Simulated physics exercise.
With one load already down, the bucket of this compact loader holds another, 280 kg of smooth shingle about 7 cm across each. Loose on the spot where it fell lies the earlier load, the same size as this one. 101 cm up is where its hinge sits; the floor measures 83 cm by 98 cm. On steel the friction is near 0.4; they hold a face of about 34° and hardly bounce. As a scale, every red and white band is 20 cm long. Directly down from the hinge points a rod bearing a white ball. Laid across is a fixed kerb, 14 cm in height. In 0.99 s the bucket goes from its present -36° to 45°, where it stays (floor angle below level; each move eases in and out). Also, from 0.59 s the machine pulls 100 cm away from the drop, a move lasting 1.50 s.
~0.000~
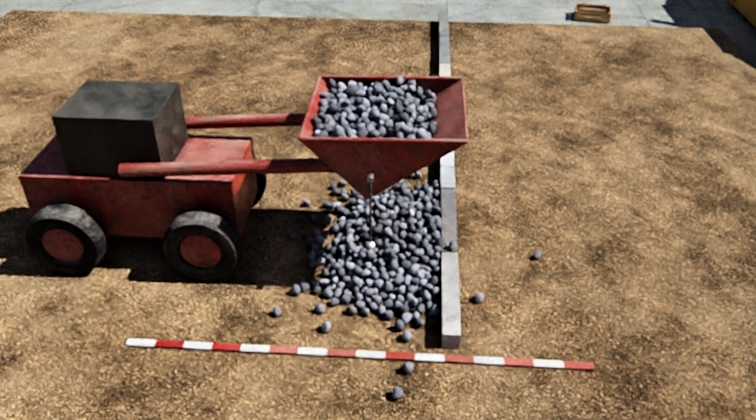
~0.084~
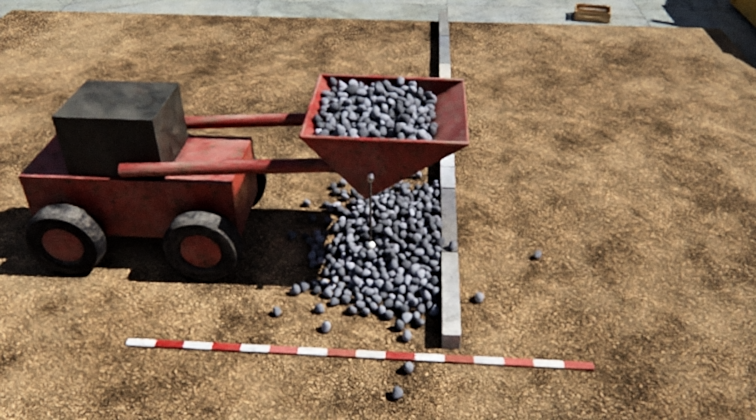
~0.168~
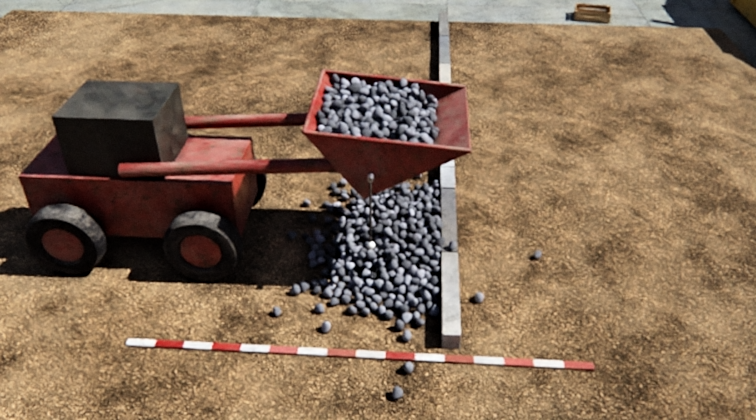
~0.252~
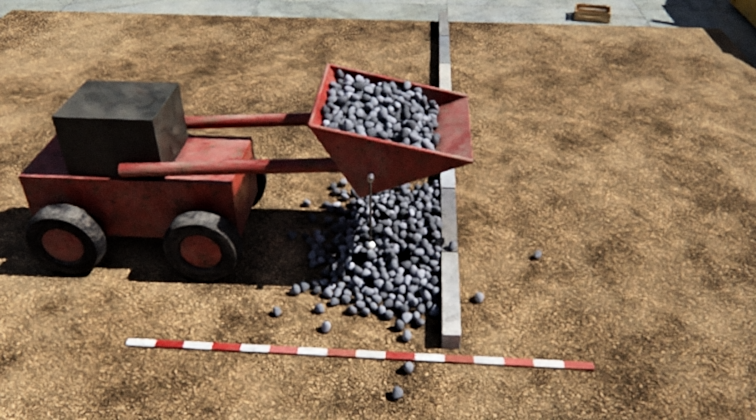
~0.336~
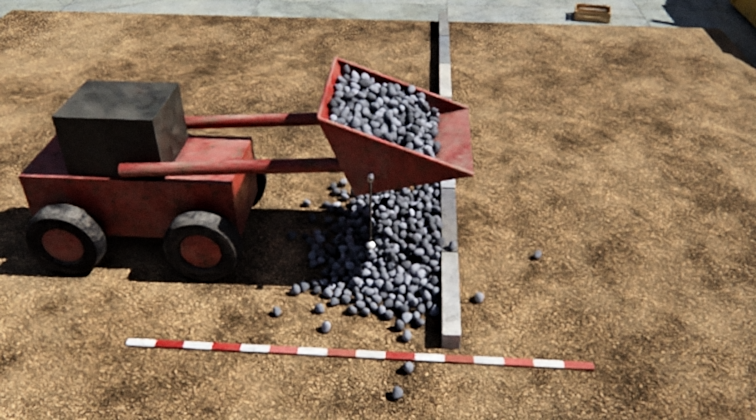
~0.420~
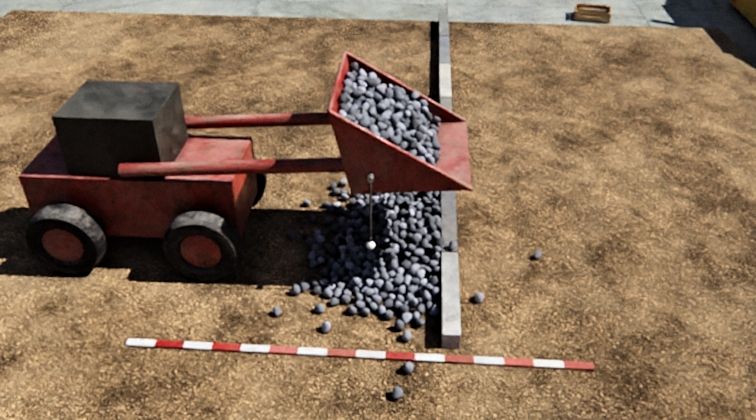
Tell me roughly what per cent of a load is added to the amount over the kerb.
Roughly 32 per cent of a load is added.
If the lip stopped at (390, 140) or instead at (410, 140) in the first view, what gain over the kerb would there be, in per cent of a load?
0 %, then 5 %.
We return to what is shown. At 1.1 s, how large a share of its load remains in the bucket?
20 %.
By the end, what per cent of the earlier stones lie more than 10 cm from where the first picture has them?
I'd put it at about 10 per cent.
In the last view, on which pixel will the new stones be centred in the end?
Roughly at pixel (430, 235).
After 0.7 s the floor is at 32°; in per cent of one load, 100 in the bucket, 100 on this side of the kerb; the foremost stones are at (461, 223).
After 1.1 s the floor is at 45°; in per cent of one load, 22 in the bucket, 166 on this side of the kerb, 11 over the kerb; the foremost stones are at (501, 250).
After 2.5 s the floor is at 45°; in per cent of one load, 0 in the bucket, 168 on this side of the kerb, 32 over the kerb; the foremost stones are at (635, 271).
After 5.0 s the floor is at 45°; in per cent of one load, 0 in the bucket, 168 on this side of the kerb, 32 over the kerb; the foremost stones are at (635, 271). Net gain over the kerb, 32.
